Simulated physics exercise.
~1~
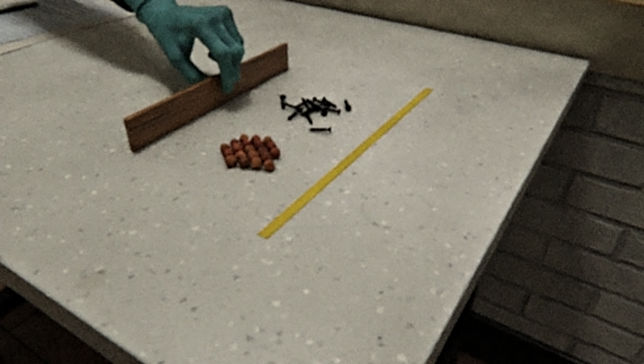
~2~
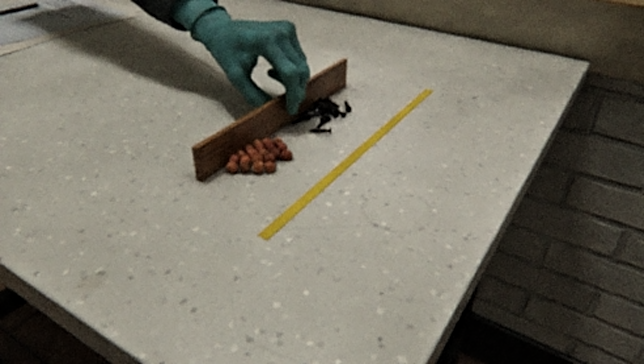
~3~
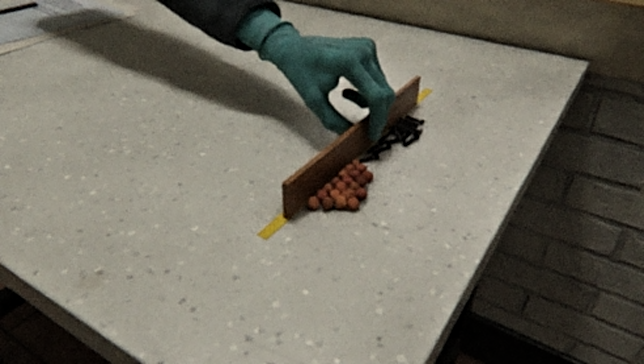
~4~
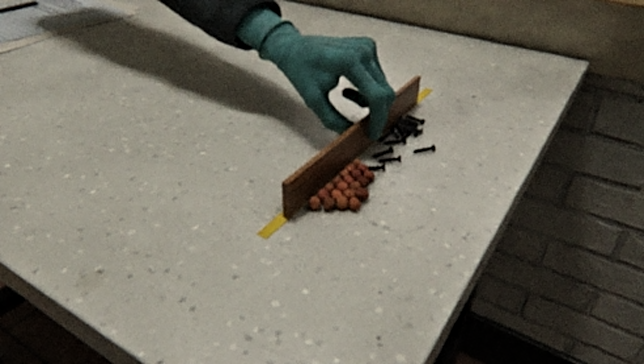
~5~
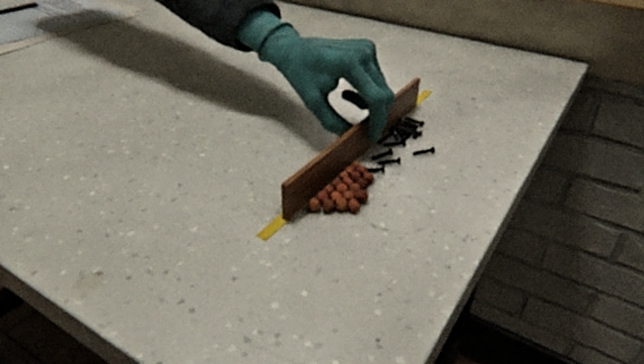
A gloved hand pushes brown pellets and black screws right with wood, stopping at yellow tape.
